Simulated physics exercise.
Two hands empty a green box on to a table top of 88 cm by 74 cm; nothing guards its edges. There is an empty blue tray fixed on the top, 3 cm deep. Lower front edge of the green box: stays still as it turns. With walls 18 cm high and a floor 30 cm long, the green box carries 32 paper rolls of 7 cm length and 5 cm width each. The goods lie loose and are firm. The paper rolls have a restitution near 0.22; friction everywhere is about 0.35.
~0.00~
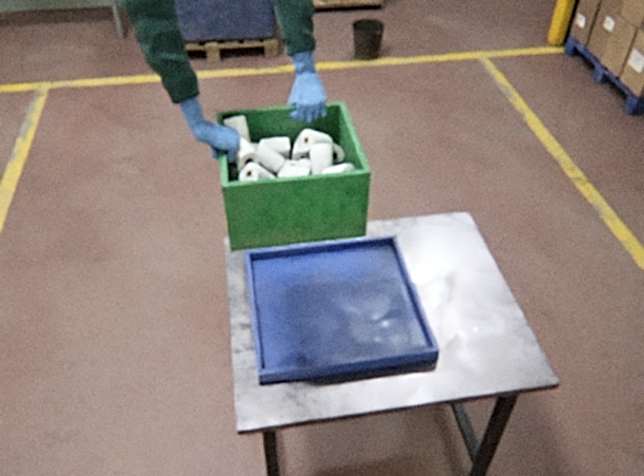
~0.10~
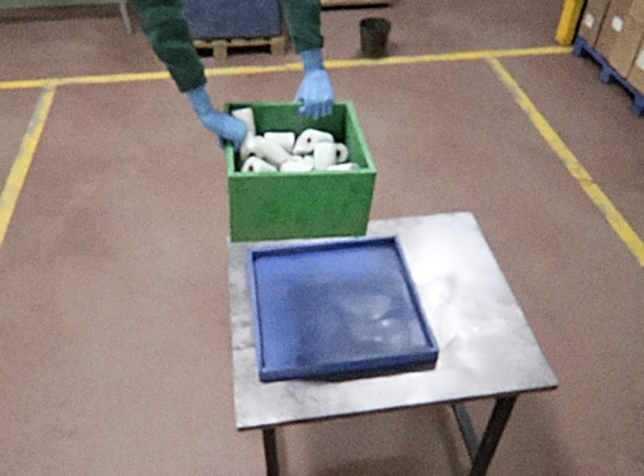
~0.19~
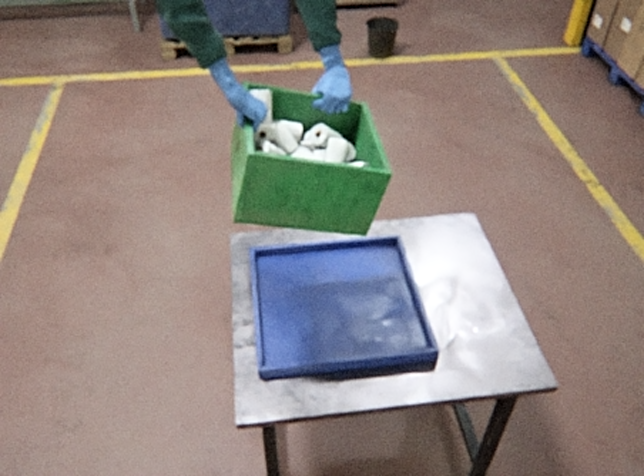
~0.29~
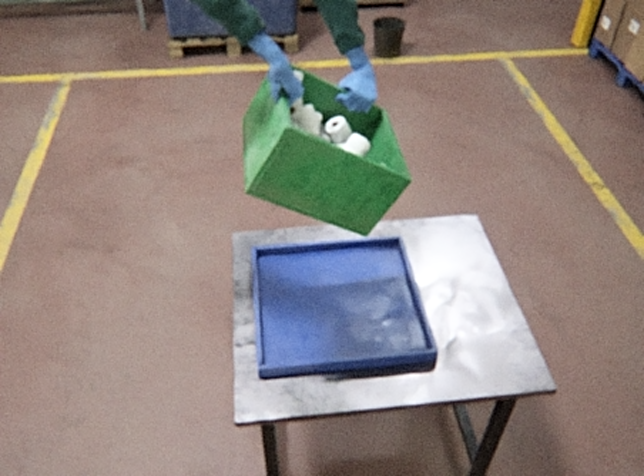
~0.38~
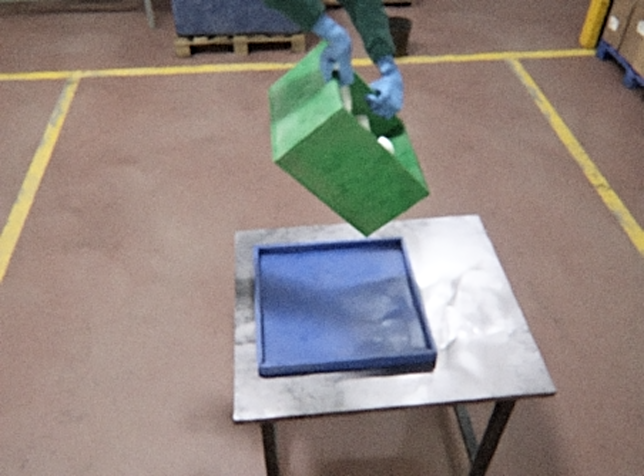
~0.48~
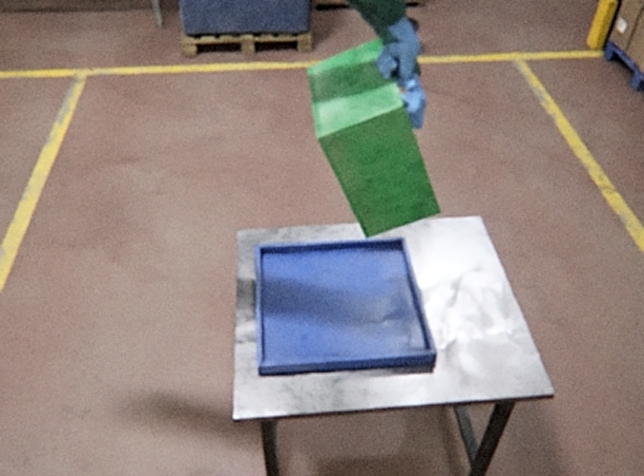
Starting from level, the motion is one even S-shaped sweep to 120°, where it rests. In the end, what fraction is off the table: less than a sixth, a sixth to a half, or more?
Above half off the table.
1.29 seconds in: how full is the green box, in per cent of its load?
Still inside: Around 0 percent.
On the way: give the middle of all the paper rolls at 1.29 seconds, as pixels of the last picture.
Roughly at pixel (508, 294).
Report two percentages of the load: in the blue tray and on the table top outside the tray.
Around 0 % in the first place and around 35 % in the second.
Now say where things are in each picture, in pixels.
In the first picture (each is followed by its nearest rim corner in this view; the camera moves round a little), green box, (228, 184); blue tray, (263, 372); 0° from level; none out.
Green box, (234, 174); 4° from level, in the second picture.
Green box, (255, 152); 15° from level, in the third picture.
Green box, (292, 127); 30° from level, in the fourth picture.
Green box, (346, 109); 49° from level, in the fifth picture.
Green box, (406, 108); blue tray, (262, 364); 68° from level; none out, in the sixth picture.
After 0.84 s, tilt 119°; 15 still in the green box, 4 on the table top outside the tray and 13 in the air.
After 1.29 s, tilt 120°; 20 on the table top outside the tray and 12 over the right end of the table.
After 1.91 s, tilt 120°; 11 on the table top outside the tray, 20 over the right end of the table and 1 over the table's other edges.
Final count (at 2.72 s), 11 on the table top outside the tray, 20 over the right end of the table and 1 over the table's other edges. Asked share, 21 of 32, 66 per cent.
